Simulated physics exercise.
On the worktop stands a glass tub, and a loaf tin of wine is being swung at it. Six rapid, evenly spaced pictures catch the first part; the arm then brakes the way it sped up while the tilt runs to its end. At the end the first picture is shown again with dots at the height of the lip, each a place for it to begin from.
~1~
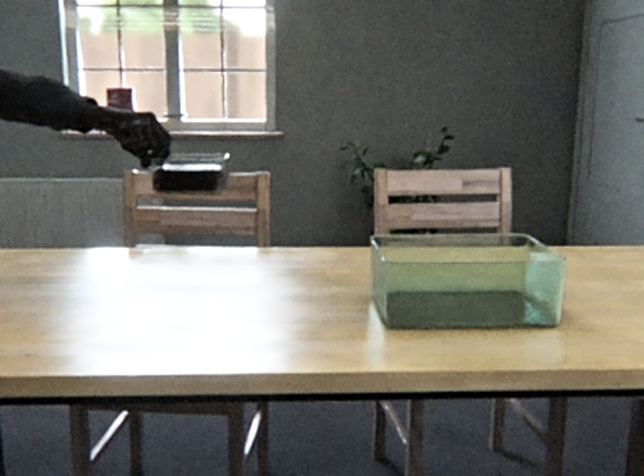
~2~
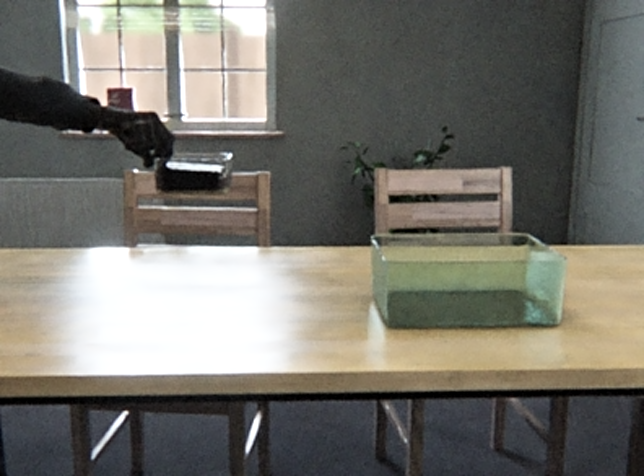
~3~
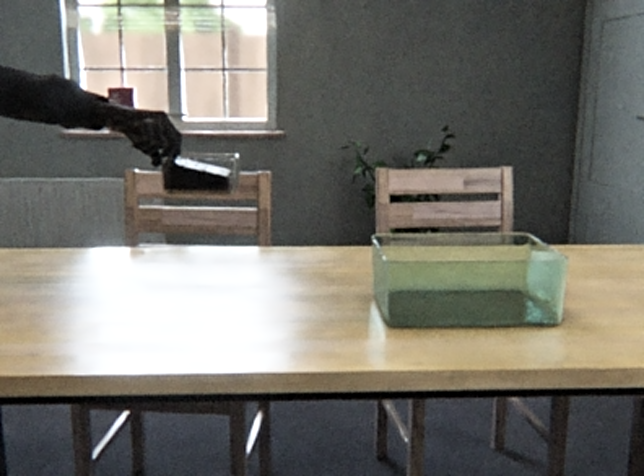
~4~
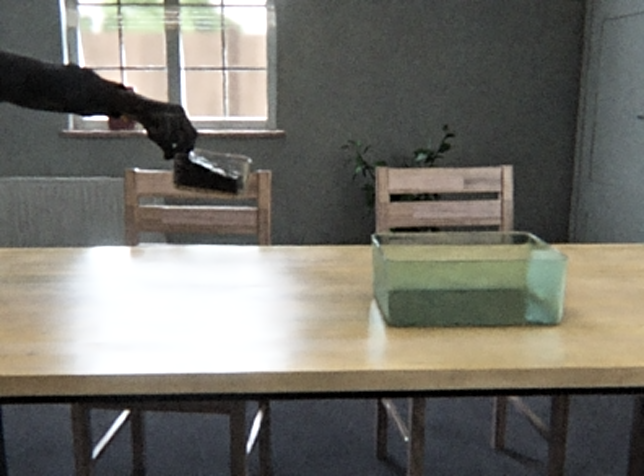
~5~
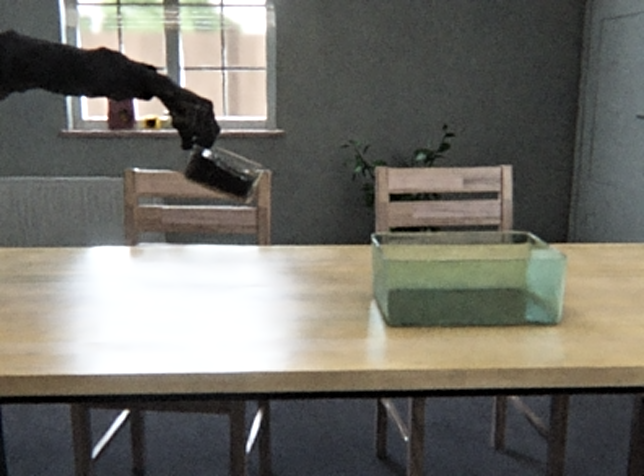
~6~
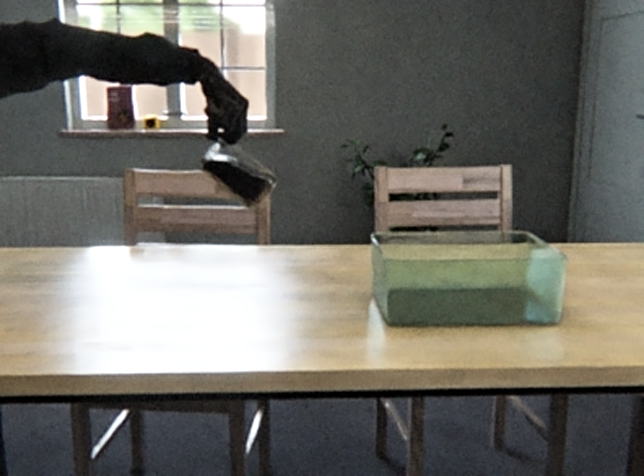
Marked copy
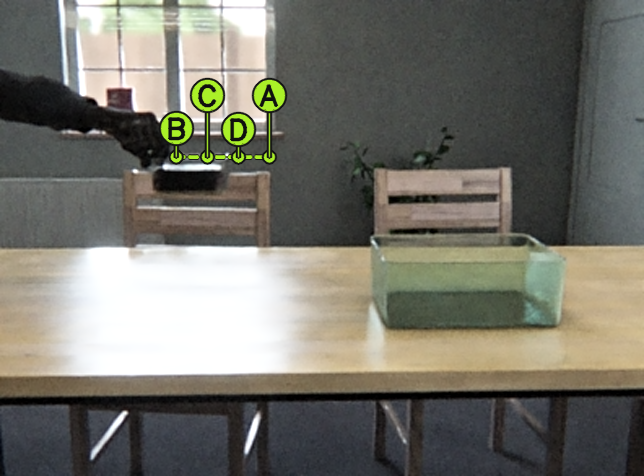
At the start, a hand reaching in from the left holds a small clear container of dark liquid level above a wooden table, with a glass tub standing to the right. The arm then moves a little rightward, and the hand tilts the container further and further, its right end angling downward.
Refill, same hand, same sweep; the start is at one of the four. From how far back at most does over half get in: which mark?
Choose A.
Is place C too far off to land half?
Yes, that goes wrong.
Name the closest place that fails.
Place D.
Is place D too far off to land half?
Yes, that goes wrong.
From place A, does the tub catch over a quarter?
Yes, it does.
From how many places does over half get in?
One of the four.
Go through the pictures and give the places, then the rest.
In the first picture, upright, lip at (225, 157); tub from (383, 327) to (559, 325); nothing has left yet.
In the second picture, upright, lip at (228, 156); nothing has left yet.
In the third picture, upright, lip at (236, 156); nothing has left yet.
In the fourth picture, tipped about 9°, lip at (248, 160); nothing has left yet.
In the fifth picture, tipped about 22°, lip at (263, 169); nothing has left yet.
In the sixth picture, tipped about 41°, lip at (276, 181); nothing has left yet.
On the marked copy, A at (269, 157); B at (176, 156); C at (207, 157); D at (238, 157).
For place A, about 80 % lands in the tub, 15 % falls short and 5 % goes beside or beyond.
For place B, about 0 % lands in the tub, 100 % falls short.
For place C, about 0 % lands in the tub, 97 % falls short and 3 % goes beside or beyond.
For place D, about 9 % lands in the tub, 88 % falls short and 3 % goes beside or beyond.
